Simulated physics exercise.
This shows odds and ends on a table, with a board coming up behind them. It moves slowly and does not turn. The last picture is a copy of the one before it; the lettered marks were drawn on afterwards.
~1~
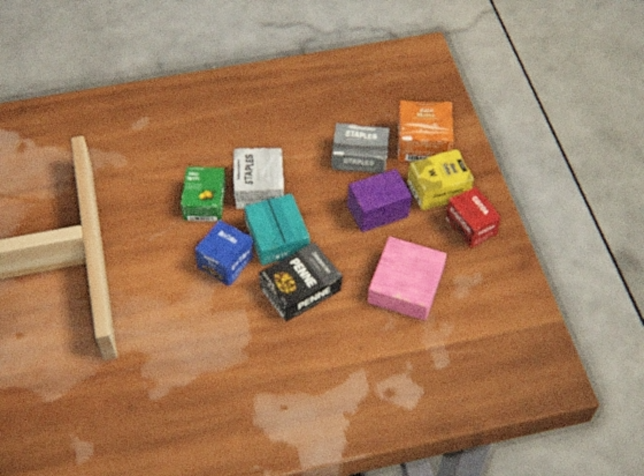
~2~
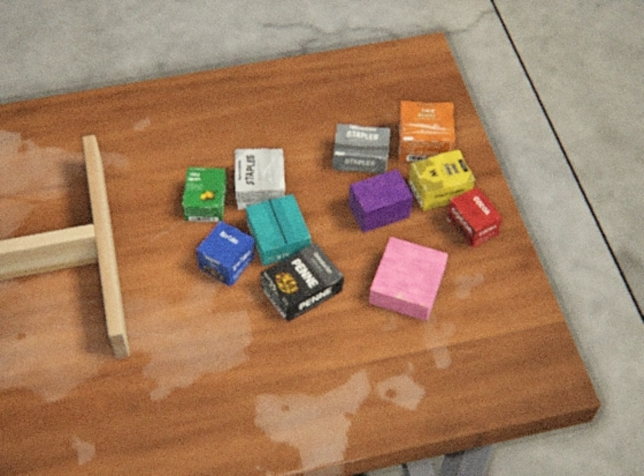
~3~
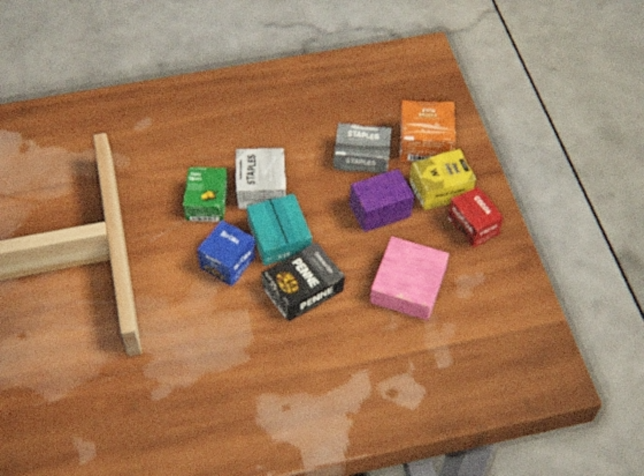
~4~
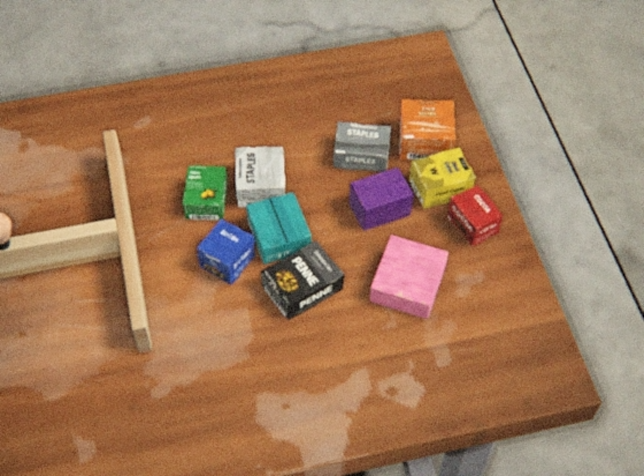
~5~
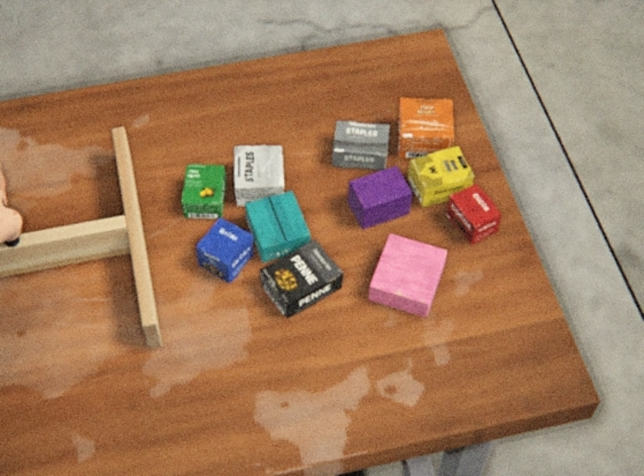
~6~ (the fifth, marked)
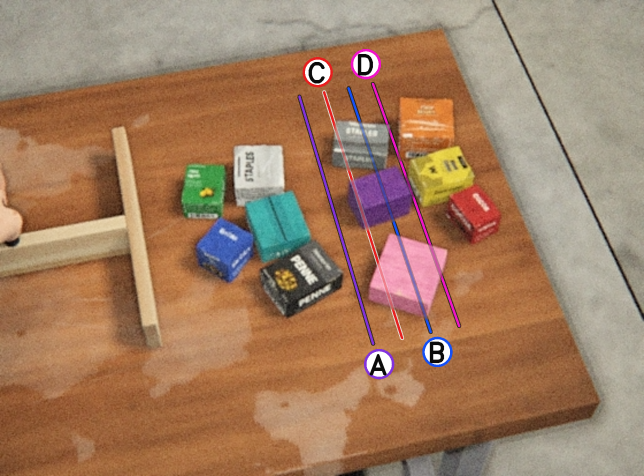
On a wooden table, a T-shaped wooden board slid slowly a short way right toward a scattering of small colourful boxes, which stayed still, and a hand came into view at the left, on its handle.
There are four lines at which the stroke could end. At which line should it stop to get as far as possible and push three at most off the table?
No farther than B.
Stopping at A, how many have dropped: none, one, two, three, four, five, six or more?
By then, none.
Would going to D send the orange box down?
By then, yes.
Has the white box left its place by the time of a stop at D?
Yes.
On the copy, A at (333, 210); B at (386, 200); C at (360, 205); D at (412, 195).
On B. First, board (226, 202); white box (288, 169); green box (246, 182).
Then, board (317, 185); orange box (465, 113); yellow packet (476, 159).
Finally, board (383, 173); yellow packet over the edge; orange box over the edge; two fallen.
By contrast, A is within the limit but short; C is within the limit but short; D drops five.
